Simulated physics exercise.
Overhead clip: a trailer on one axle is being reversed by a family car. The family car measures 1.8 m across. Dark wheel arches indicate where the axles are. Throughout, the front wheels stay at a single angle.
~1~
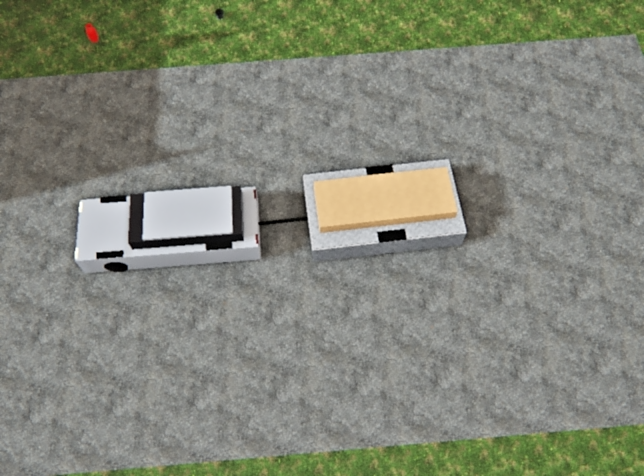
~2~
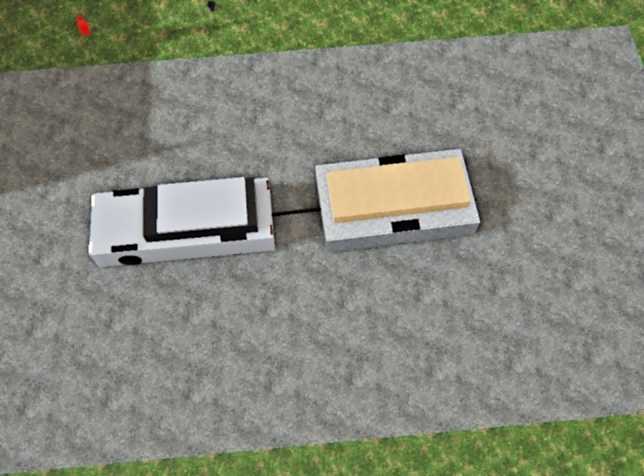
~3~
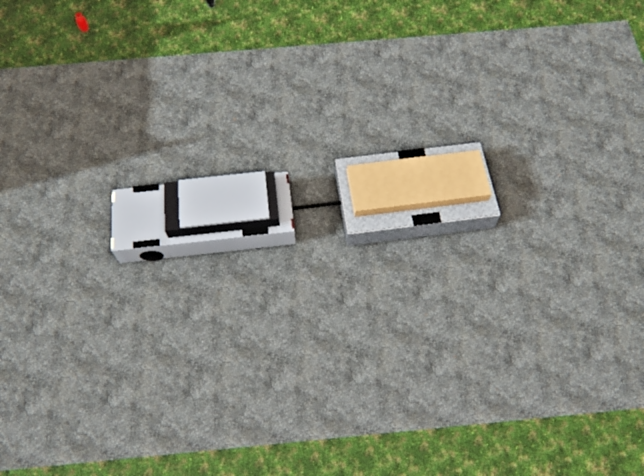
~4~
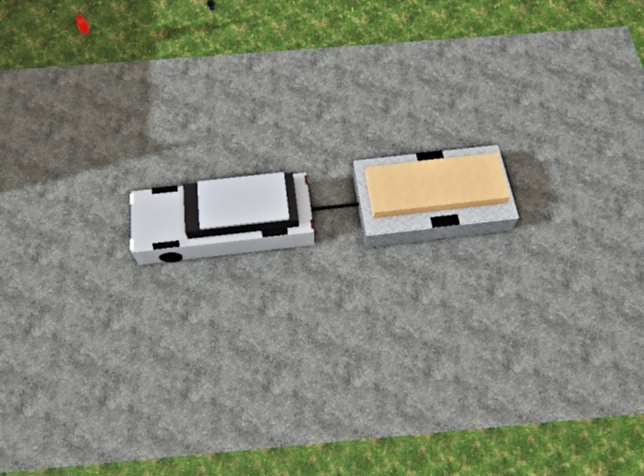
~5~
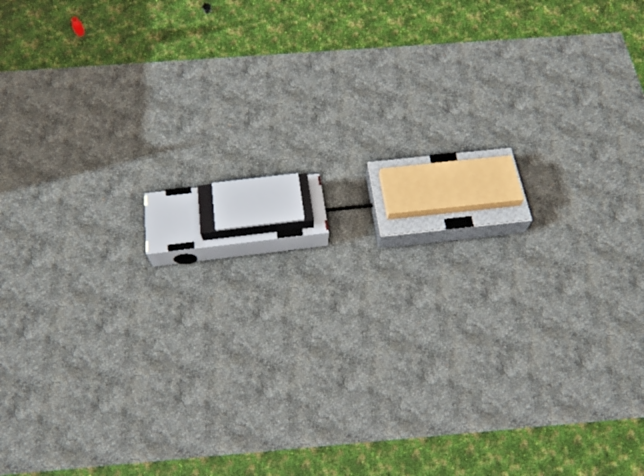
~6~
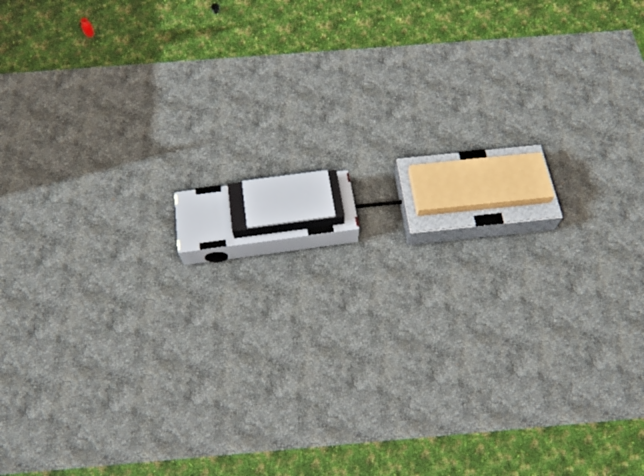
On a grey paved strip, a white car slowly backs a trailer to the right.
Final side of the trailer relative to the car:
Left.
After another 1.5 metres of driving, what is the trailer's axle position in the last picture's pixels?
Near (536, 182).
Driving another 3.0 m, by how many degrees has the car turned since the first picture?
8°.
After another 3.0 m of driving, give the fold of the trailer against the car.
Near 15 degrees, on its left side.
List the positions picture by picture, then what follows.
The first picture shows car's middle (162, 215), trailer's axle (386, 202); tail 2° to the car's right; front wheels 4° right.
The second picture shows car's middle (176, 207), trailer's axle (399, 192); tail 2° to the car's right.
The third picture shows car's middle (197, 202), trailer's axle (419, 186); tail in line with the car.
The fourth picture shows car's middle (217, 203), trailer's axle (437, 188); tail in line with the car.
The fifth picture shows car's middle (232, 205), trailer's axle (451, 190); tail in line with the car.
The sixth picture shows car's middle (262, 202), trailer's axle (481, 187); tail 2° to the car's left.
After another 1.5 m, the tail is 6° to the car's left, the car has turned 5° and the trailer's axle is at (536, 182) of the last picture.
After another 3.0 m, the tail is 13° to the car's left, the car has turned 7° and the trailer's axle is at (591, 180) of the last picture.
After another 4.6 m, the tail is 23° to the car's left, the car has turned 9° and the trailer's axle is out of the picture.
After another 6.1 m, the tail is 38° to the car's left, the car has turned 11° and the trailer's axle is out of the picture.
After another 7.7 m, the tail is 60° to the car's left, the car has turned 13° and the trailer's axle is out of the picture; it has jack-knifed.
